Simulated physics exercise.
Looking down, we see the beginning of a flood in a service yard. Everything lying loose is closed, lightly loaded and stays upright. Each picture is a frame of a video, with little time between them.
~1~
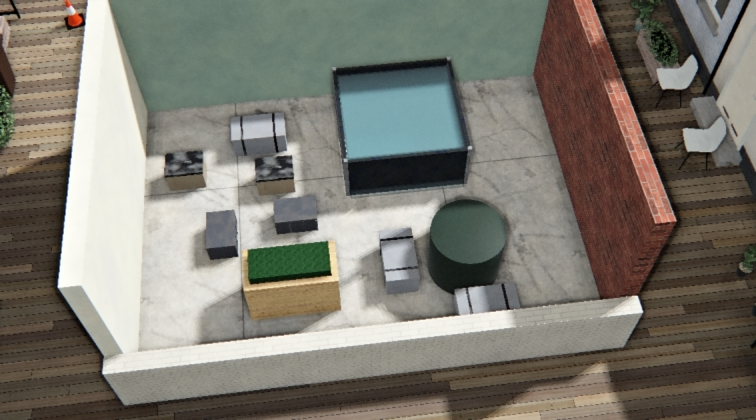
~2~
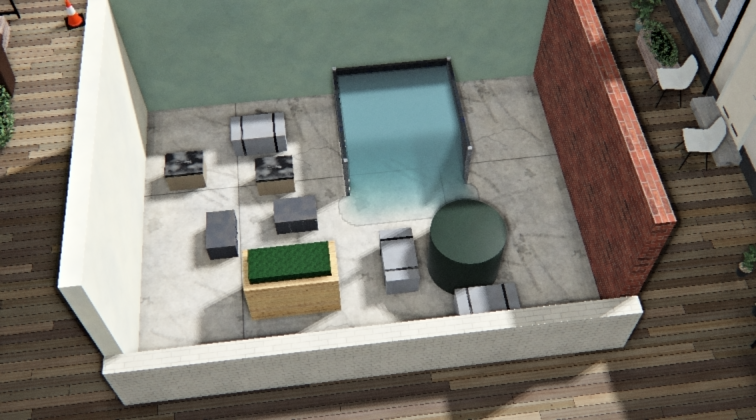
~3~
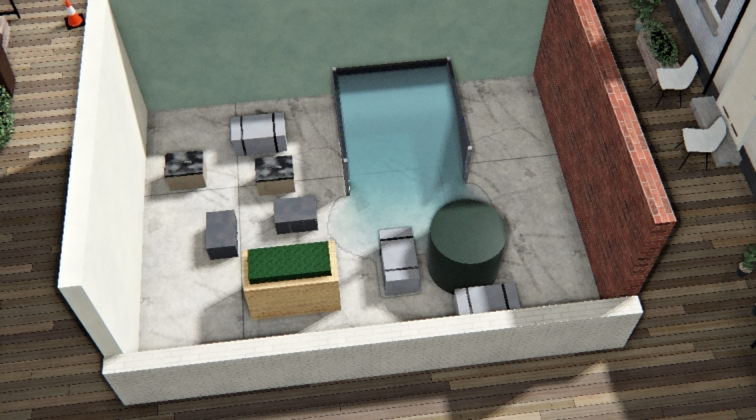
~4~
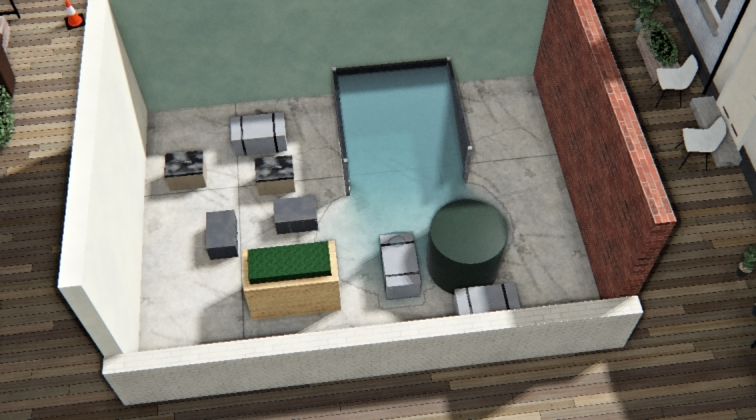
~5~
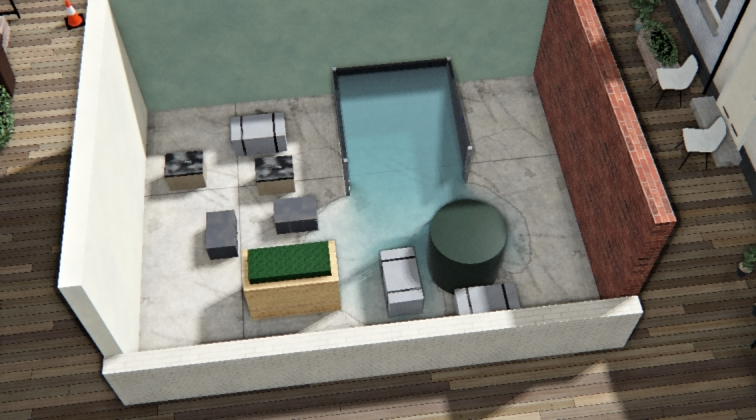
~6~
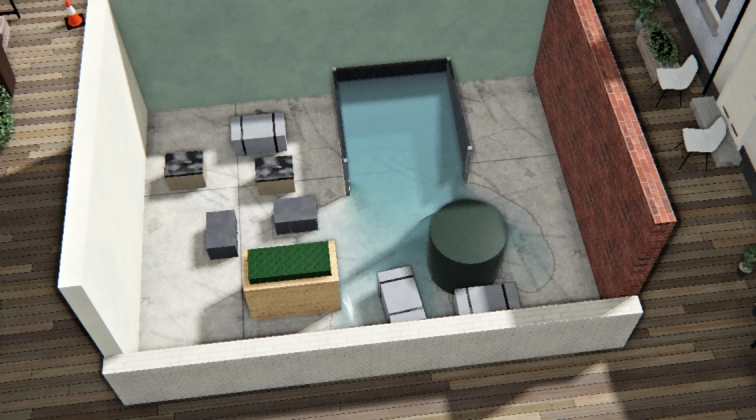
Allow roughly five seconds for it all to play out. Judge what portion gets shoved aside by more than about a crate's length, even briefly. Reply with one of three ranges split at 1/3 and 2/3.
1/3 to 2/3.
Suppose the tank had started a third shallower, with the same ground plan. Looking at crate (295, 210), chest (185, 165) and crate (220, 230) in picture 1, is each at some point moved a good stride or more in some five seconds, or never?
The first one: Doesn't reach it. The second: Doesn't reach it. The third: Reaches it.
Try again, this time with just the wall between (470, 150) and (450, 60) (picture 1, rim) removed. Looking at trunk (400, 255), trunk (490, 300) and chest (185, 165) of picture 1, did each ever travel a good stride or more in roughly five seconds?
Taking them one at a time, the first gets shoved clear, the second gets shoved clear and the third not displaced that far.
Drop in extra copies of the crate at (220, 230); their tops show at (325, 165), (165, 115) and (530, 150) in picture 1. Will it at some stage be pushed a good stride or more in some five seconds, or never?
First remains in place, second remains in place, third driven off.
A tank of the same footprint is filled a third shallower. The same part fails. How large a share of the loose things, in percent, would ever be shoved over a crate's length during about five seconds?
I'd say somewhere about 40 percent.
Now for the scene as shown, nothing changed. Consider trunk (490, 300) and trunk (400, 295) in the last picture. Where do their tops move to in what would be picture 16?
Look for them at about (531, 271) and about (429, 293).
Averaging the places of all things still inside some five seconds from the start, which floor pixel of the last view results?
I'd say roughly (304, 178).
A moment on, 1 of 7 are well off their spots; 1 afloat.
Next, 2 of 7 are well off their spots; 1 afloat.
Later, 3 of 7 are well off their spots; 3 afloat.
In the end, 4 of 7 are well off their spots, and 4 have been at some point; 4 afloat.
